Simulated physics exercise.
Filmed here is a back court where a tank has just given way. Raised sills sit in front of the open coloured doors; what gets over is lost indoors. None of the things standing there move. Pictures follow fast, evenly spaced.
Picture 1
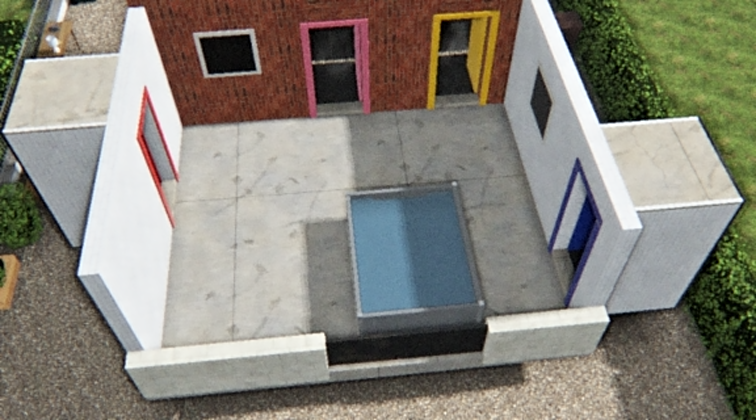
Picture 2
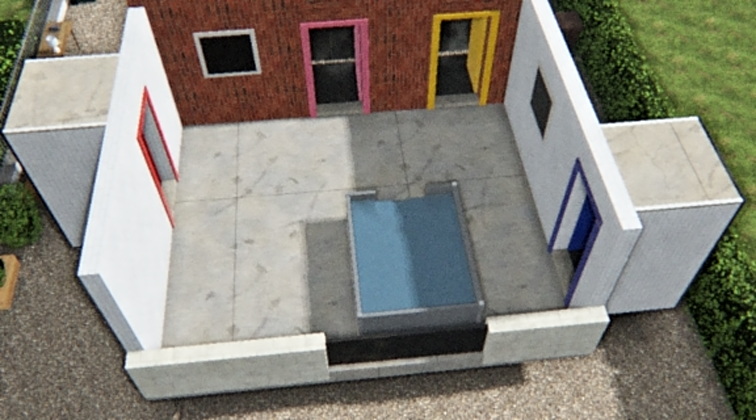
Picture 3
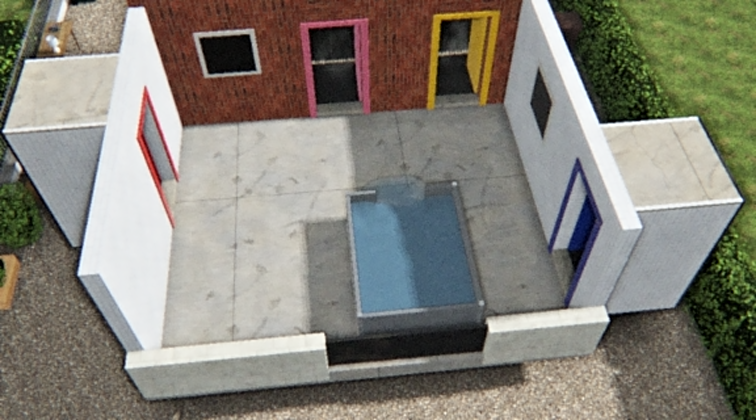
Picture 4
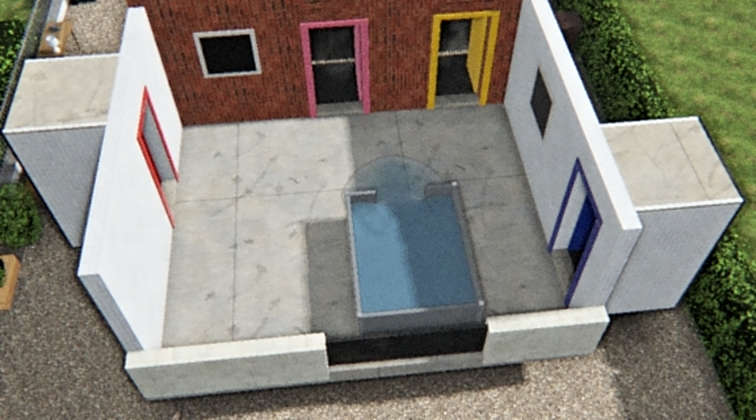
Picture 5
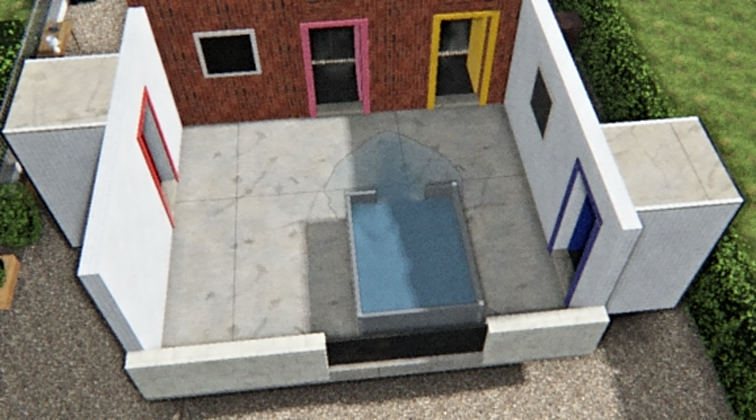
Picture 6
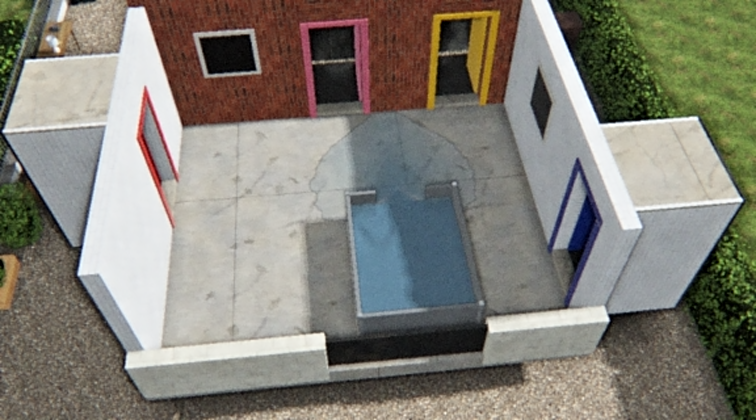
Water poured out through a gap in the far side of a blue-filled tank in a walled court, then spread in a widening, rounded sheet across the grey floor towards the brick wall.
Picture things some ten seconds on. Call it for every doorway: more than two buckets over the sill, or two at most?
My call: The pink door more than two; the yellow door more than two; the red door two at most; the blue door two at most.
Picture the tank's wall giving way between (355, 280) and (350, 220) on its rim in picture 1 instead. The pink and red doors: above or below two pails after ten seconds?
In that case the pink door undershoots, while the red door overshoots.
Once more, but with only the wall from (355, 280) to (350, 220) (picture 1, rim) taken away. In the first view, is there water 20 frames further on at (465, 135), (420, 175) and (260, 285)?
Taking the points in order: Unwetted, unwetted and swamped.
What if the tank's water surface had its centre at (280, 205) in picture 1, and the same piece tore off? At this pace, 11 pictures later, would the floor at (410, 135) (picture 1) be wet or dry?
Looks like it's drenched by then.
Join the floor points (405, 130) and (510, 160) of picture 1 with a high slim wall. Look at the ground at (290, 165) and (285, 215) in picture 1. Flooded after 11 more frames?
Result, in order: Swamped / bone-dry.
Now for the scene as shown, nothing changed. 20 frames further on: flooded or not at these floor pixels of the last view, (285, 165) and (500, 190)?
Result, in the order given: Wetted / wetted.
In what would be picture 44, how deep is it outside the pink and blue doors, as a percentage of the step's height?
Near 130 per cent and 20 per cent, respectively.
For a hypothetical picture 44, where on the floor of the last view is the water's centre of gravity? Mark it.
I'd put my finger on (389, 217).
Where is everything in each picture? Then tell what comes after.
Still water in the water tank at (410, 249), in the first frame.
Water pours out on the water tank's far side and has run to a hidden place, in the second frame.
The front is at (382, 181), out from the gap on the water tank's far side, in the third frame.
Water pours out on the water tank's far side and has run to (382, 160), in the fourth frame.
Water pours out on the water tank's far side and has run to (395, 135), in the fifth frame.
Water pours out on the water tank's far side and has run to (388, 113), in the sixth frame.
A moment on, water covers 30 % of the floor; the pink door under two buckets in, the yellow door wet at the sill, nothing in, the red door not reached, the blue door not reached.
Next, water covers 35 % of the floor; the pink door over two buckets in, the yellow door over two buckets in, the red door not reached, the blue door not reached.
Then, water covers 45 % of the floor; the pink door far over two buckets in, the yellow door over two buckets in, the red door wet at the sill, nothing in, the blue door not reached.
Later, water covers 80 % of the floor; the pink door far over two buckets in, the yellow door far over two buckets in, the red door wet at the sill, nothing in, the blue door wet at the sill, nothing in.
In the end, water covers 95 % of the floor; the pink door far over two buckets in, the yellow door far over two buckets in, the red door wet at the sill, nothing in, the blue door wet at the sill, nothing in.
